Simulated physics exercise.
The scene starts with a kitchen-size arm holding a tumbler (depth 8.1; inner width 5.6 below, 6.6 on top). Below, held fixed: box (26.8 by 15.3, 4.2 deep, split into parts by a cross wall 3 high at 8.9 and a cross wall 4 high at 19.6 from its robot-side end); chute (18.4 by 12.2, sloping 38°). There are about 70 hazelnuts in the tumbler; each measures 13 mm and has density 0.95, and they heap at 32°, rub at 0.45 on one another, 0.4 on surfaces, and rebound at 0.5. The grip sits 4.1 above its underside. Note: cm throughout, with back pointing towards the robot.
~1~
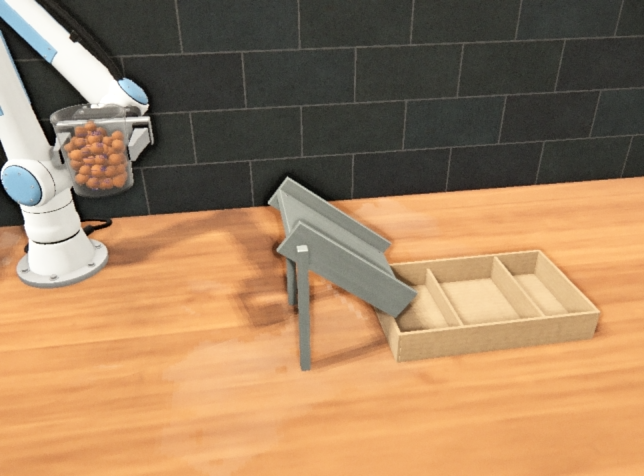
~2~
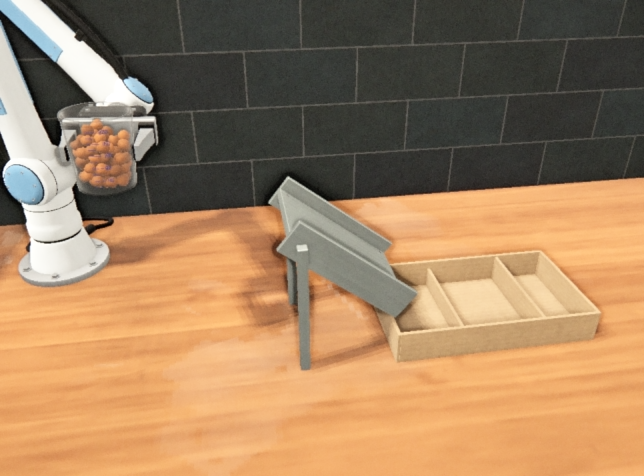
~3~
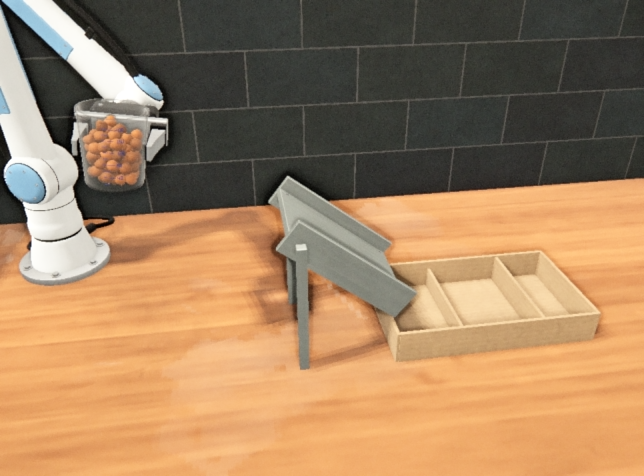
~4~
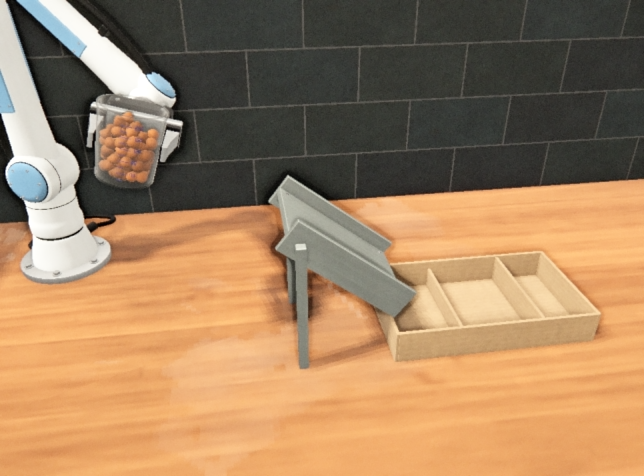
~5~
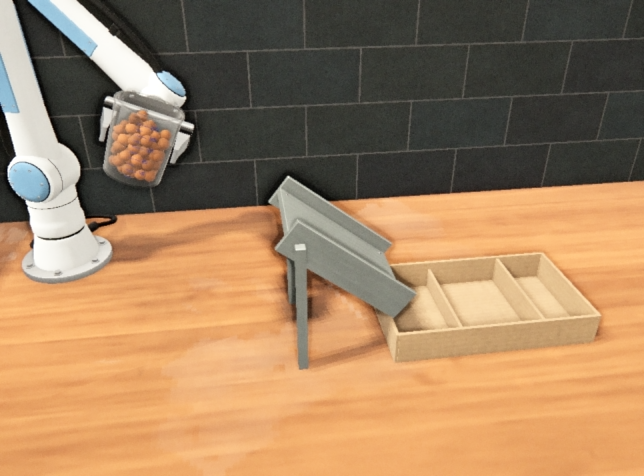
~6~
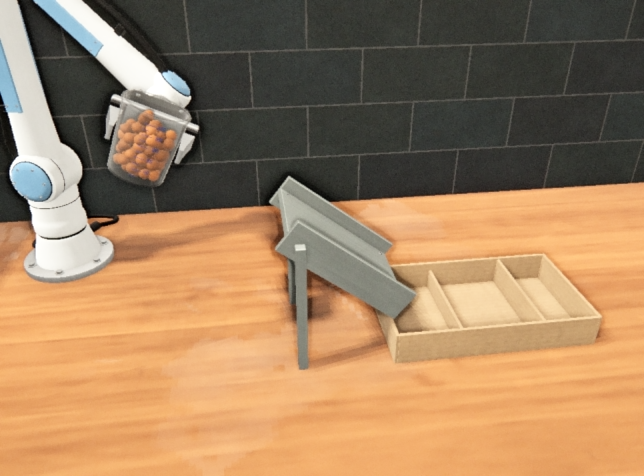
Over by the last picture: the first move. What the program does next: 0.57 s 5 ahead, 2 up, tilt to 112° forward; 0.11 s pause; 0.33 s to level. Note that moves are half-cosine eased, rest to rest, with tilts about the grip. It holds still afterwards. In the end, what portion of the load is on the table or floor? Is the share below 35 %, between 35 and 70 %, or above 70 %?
Above 70 %.
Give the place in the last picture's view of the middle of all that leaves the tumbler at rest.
I'd put it at roughly (307, 328).
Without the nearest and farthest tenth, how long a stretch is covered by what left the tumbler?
I'd estimate near 28 cm.
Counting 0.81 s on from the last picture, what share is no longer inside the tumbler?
By then about 80 % is out.
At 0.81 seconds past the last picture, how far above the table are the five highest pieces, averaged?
I'd put it near 30 cm.
Then, 0.40 s on, tilted 95° forward, highest piece 32 above the table; 70 in the tumbler.
Then, 0.81 s on, tilted 75° forward, highest piece 30 above the table; 19 on the table or floor, 13 in the tumbler, 38 on the chute or in flight.
Then, 1.21 s on, level, highest piece 28 above the table; 51 on the table or floor, 9 in the tumbler, 7 in the robot-side part, 3 on the chute or in flight.
Then, 2.26 s on, level, highest piece 28 above the table; 54 on the table or floor, 9 in the tumbler, 7 in the robot-side part.
In the end, 54 on the table or floor, 9 in the tumbler, 7 in the robot-side part. That is 77 % on the table or floor.
